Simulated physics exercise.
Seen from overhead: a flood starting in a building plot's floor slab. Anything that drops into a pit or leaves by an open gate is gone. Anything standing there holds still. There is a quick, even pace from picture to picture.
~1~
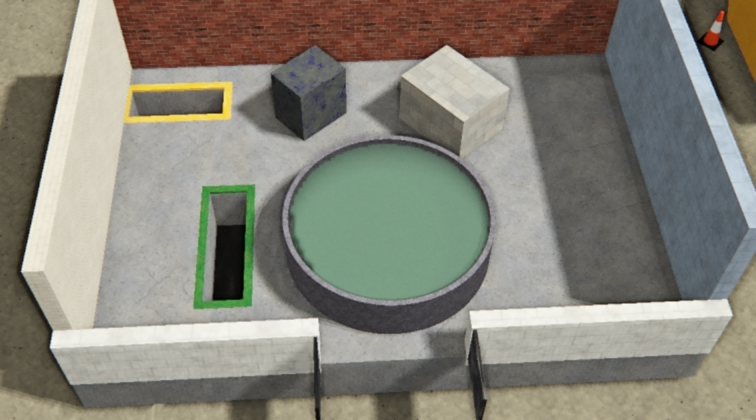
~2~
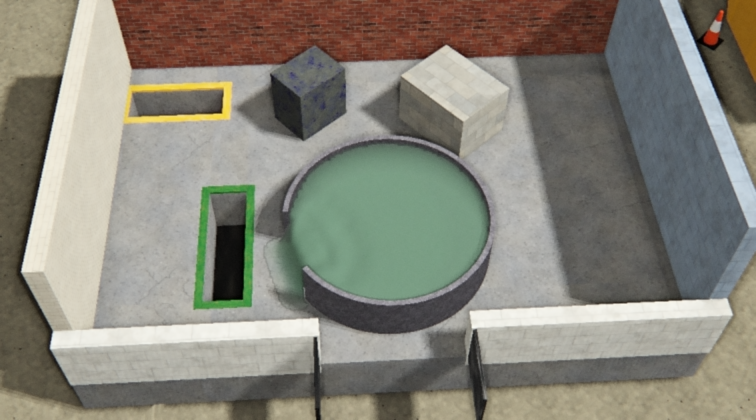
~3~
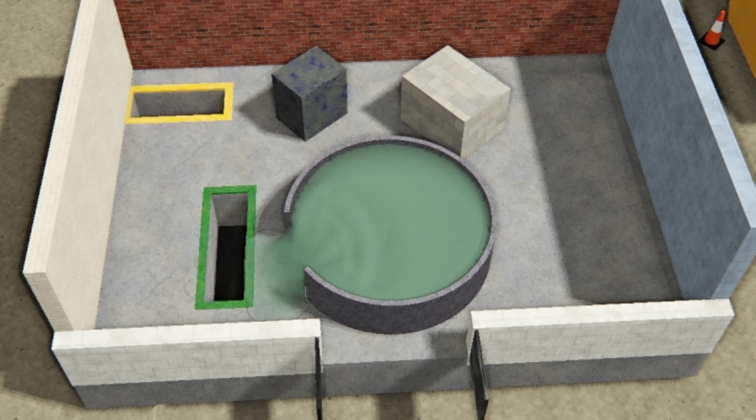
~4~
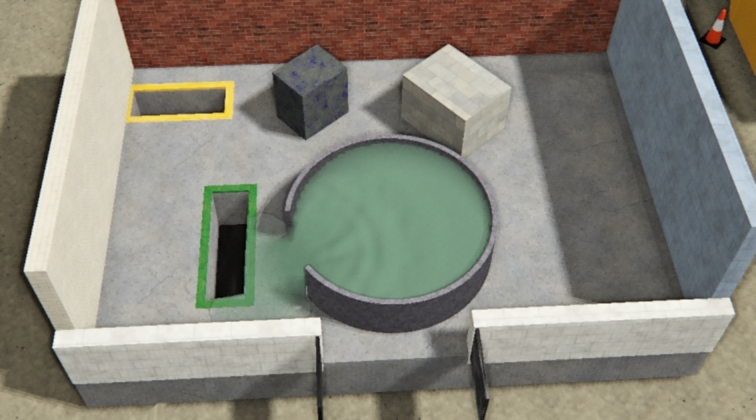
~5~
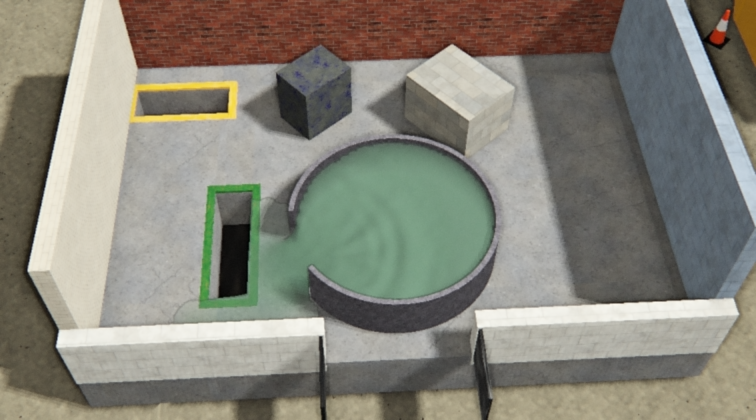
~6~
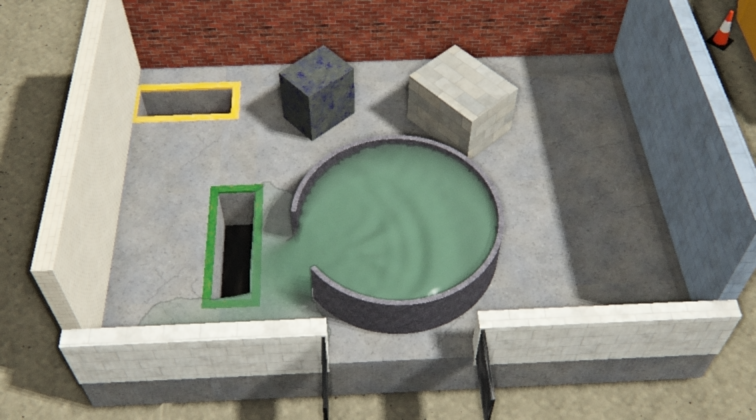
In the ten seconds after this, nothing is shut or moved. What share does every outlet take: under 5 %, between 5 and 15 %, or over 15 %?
Here is my call: The gate takes under 5 %; the green pit takes over 15 %; the yellow pit takes between 5 and 15 %.
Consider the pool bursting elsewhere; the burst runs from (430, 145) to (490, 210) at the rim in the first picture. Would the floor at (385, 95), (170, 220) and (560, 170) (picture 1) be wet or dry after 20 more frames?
In the order asked: Sodden, out of reach, sodden.
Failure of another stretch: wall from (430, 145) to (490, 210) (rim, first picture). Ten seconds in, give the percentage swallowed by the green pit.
Near 2 per cent for green.
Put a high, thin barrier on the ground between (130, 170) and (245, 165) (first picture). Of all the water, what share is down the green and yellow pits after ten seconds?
I'd say the green pit takes roughly 55 %, the yellow pit roughly 2 %.
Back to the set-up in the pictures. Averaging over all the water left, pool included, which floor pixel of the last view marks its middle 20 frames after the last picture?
Somewhere near (347, 253).
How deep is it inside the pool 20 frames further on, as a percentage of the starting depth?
54 percent or thereabouts.
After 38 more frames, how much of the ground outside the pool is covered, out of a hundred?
Near 35 in a hundred.
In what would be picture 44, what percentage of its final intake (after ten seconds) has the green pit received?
Around 80 in a hundred.
A moment on, water covers 10 % of the floor; the gate 0 %, the green pit 11 %, the yellow pit 0 %.
Next, water covers 15 % of the floor; the gate 0 %, the green pit 19 %, the yellow pit 0 %.
Then, water covers 30 % of the floor; the gate 0 %, the green pit 28 %, the yellow pit 1 %.
Later, water covers 35 % of the floor; the gate 1 %, the green pit 41 %, the yellow pit 5 %.
In the end, water covers 40 % of the floor; the gate 1 %, the green pit 51 %, the yellow pit 11 %.
